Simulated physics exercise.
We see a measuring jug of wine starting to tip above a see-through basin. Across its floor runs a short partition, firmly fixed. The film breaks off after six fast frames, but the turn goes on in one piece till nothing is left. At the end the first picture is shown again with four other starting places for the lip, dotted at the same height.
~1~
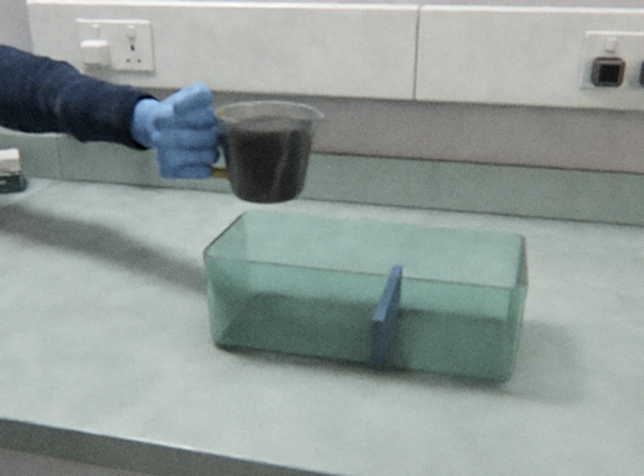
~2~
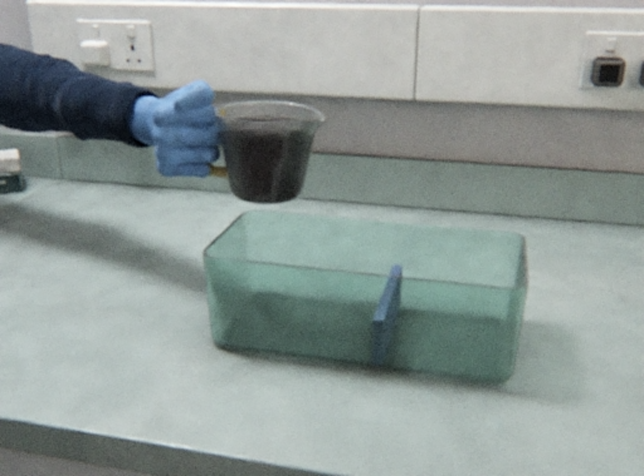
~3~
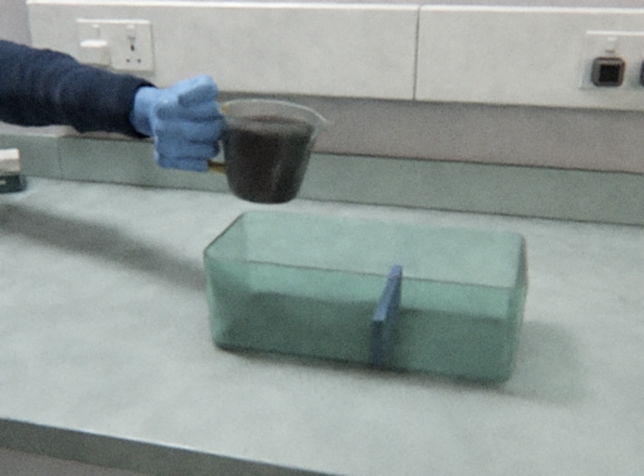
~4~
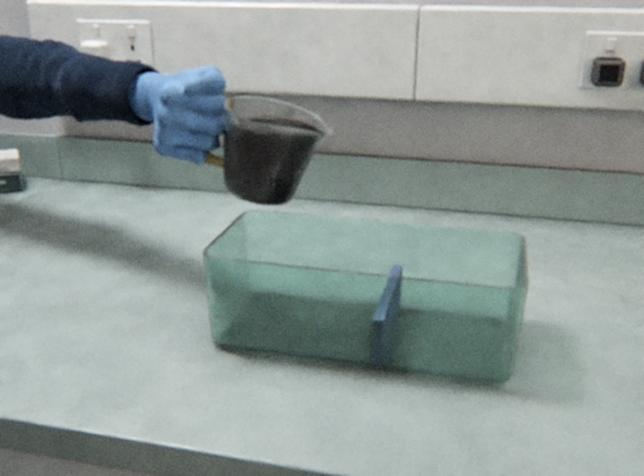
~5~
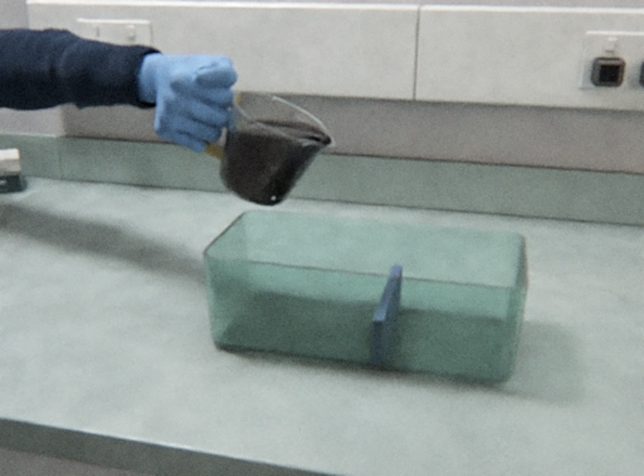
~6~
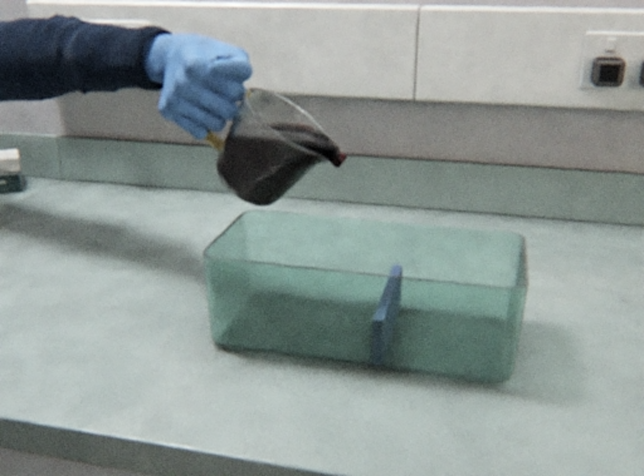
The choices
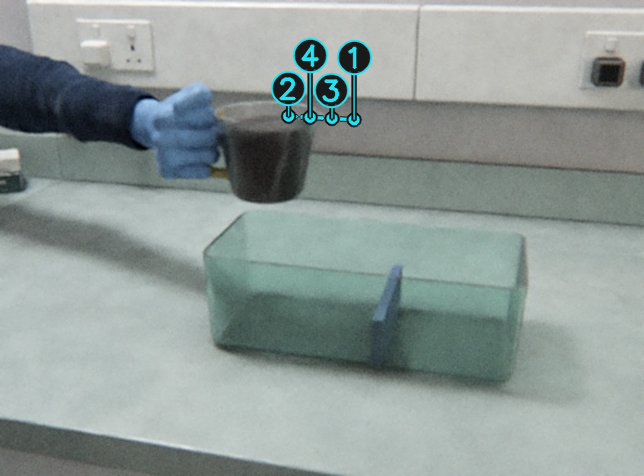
Gloved hand tilting a clear jug of dark liquid rightward above a see-through basin with a short partition, liquid reaching past the lip.
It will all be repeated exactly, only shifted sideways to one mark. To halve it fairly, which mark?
It is 1.
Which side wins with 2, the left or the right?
The left one.
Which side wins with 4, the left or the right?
The left side.
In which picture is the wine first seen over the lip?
In picture 6.
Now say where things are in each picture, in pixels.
Upright, lip at (322, 118); basin from (213, 341) to (513, 380); top of the wall at (389, 289); nothing has left yet, in the first picture.
Upright, lip at (323, 119); nothing has left yet, in the second picture.
Tipped about 6°, lip at (326, 124); nothing has left yet, in the third picture.
Tipped about 14°, lip at (330, 133); nothing has left yet, in the fourth picture.
Tipped about 24°, lip at (333, 145); nothing has left yet, in the fifth picture.
Tipped about 35°, lip at (334, 159); wine is over the lip, down to (339, 162), in the sixth picture.
On the marked copy, 1 at (354, 119); 2 at (288, 116); 3 at (331, 118); 4 at (310, 117).
If 1 is chosen, about 51 % ends left of the wall and 48 % right of it.
If 2 is chosen, about 95 % ends left of the wall and 4 % right of it.
If 3 is chosen, about 85 % ends left of the wall and 14 % right of it.
If 4 is chosen, about 95 % ends left of the wall and 3 % right of it.
